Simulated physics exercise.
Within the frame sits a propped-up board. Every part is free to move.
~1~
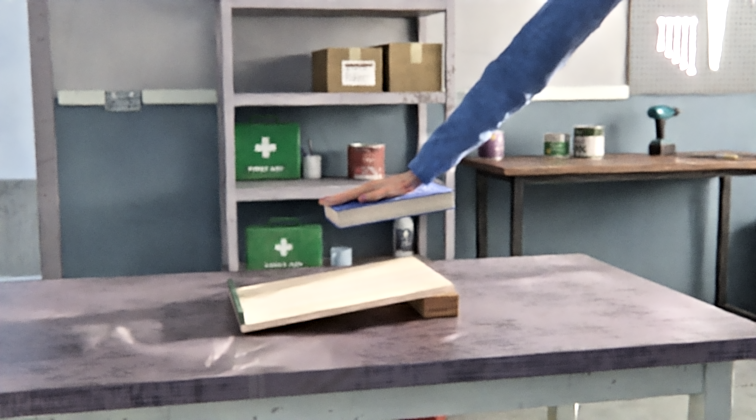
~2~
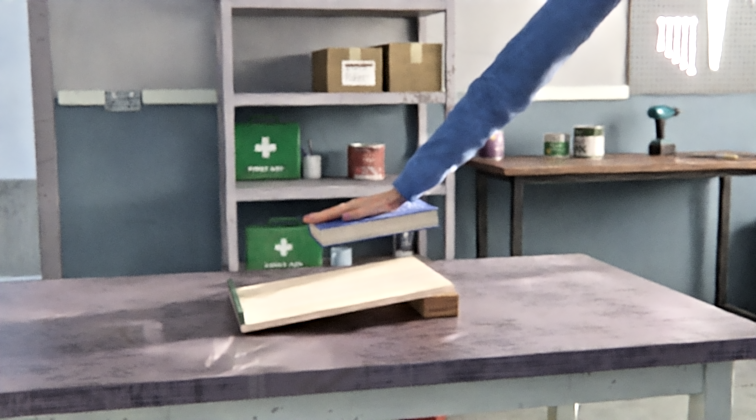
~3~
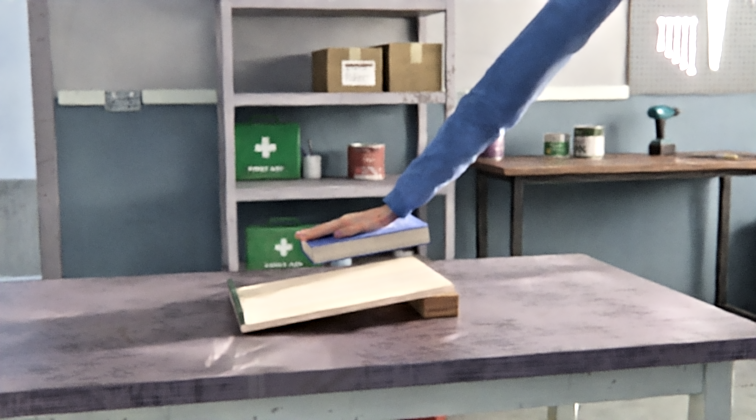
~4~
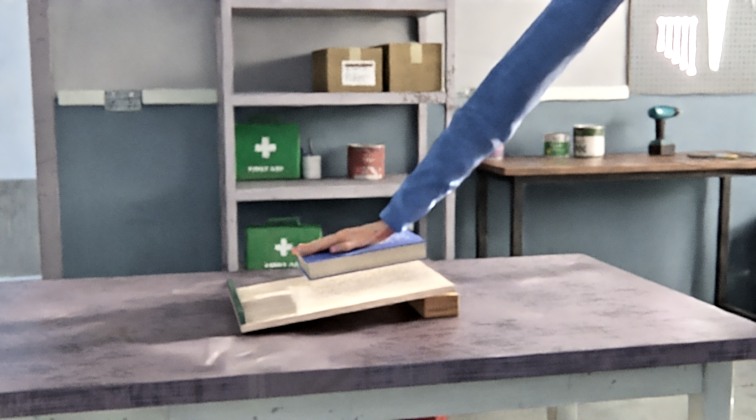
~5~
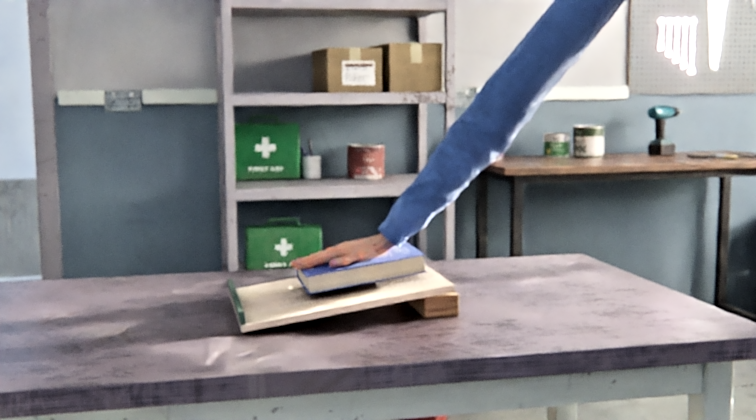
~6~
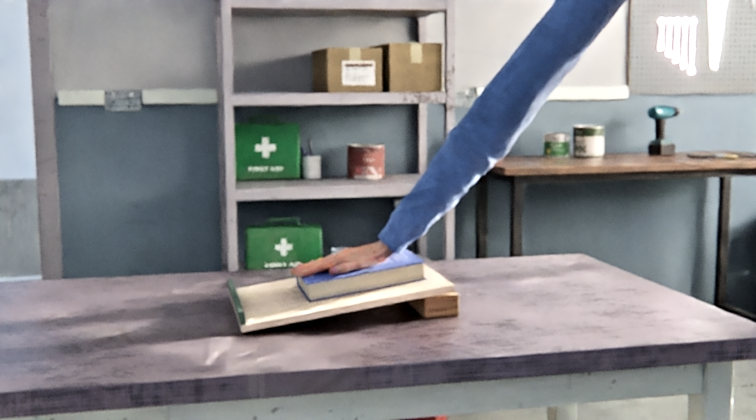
Workshop table with a propped-up board, a blue-sleeved arm lowering a blue book onto the slope and keeping a hand on it.
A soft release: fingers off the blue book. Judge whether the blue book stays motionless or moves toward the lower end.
I expect it to hold fast.
Then, 0.20 s on from there, no change.
Then, 0.40 s on from there, blue book resting near (359, 274).
In the end, it is unmoved. At the end, from the last picture's camera, blue book near (359, 274). The blue book remains at rest.
